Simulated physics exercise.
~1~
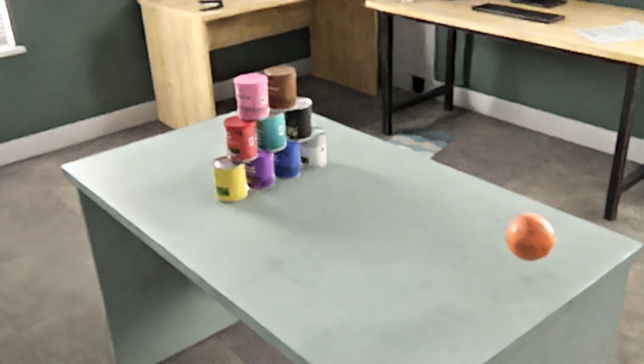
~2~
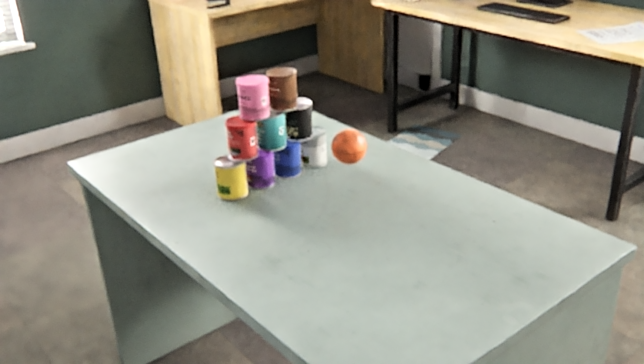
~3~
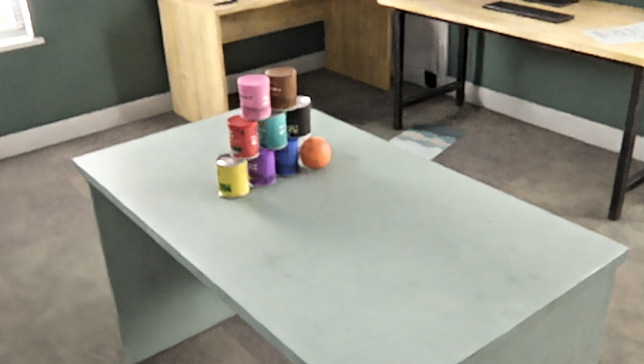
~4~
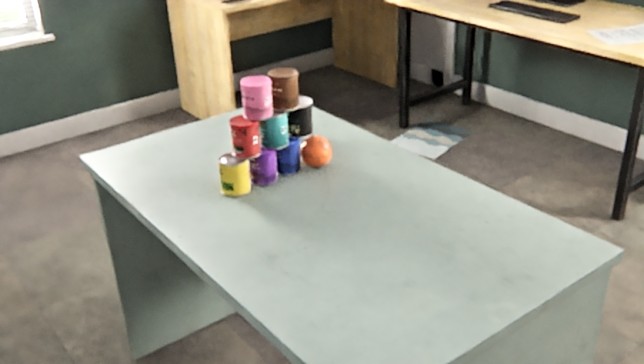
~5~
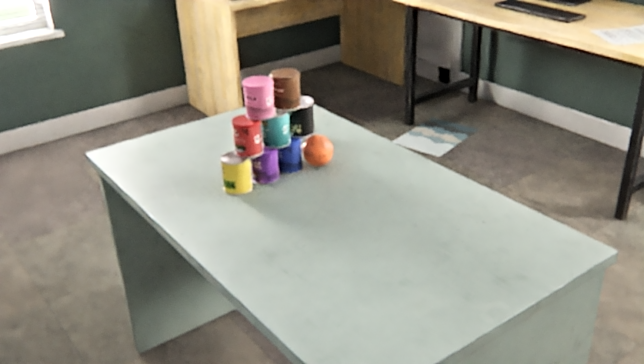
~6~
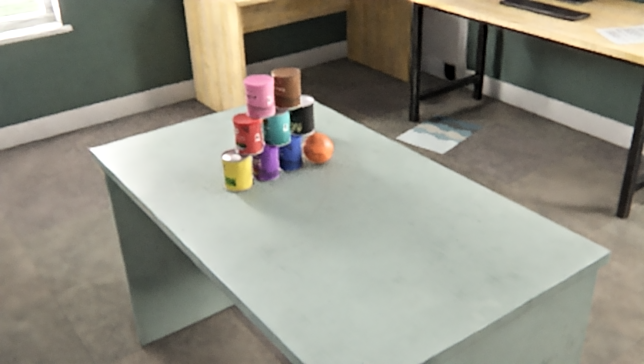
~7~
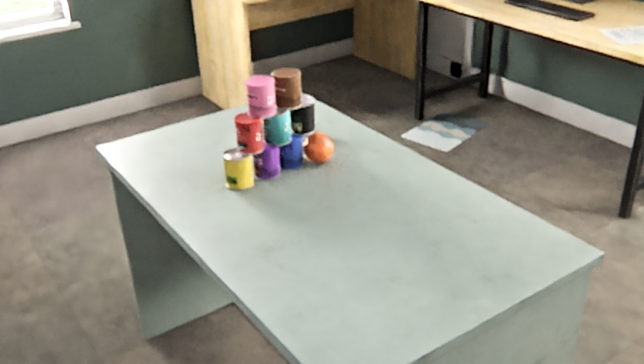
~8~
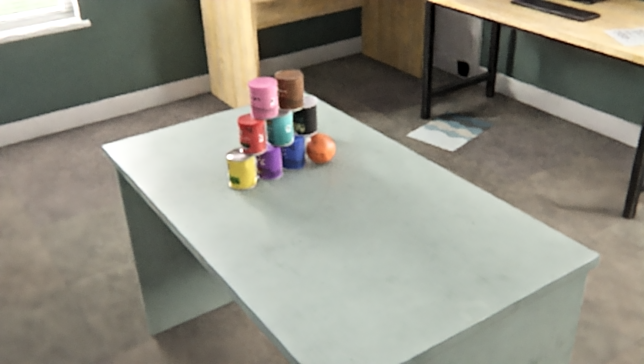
An orange ball flies in from the right over a pale grey-green table, seen from above at an angle in a room with dark green walls and wooden desks behind. Toward the table's far left stands a stack of coloured tins, with yellow, purple, blue and white below, red, turquoise and black in the middle, and pink and brown on top. The ball travels left and strikes the white tin, shifting it slightly. The ball settles beside the blue tin, largely hiding the white one, as the view drifts sideways. The stack stays standing.
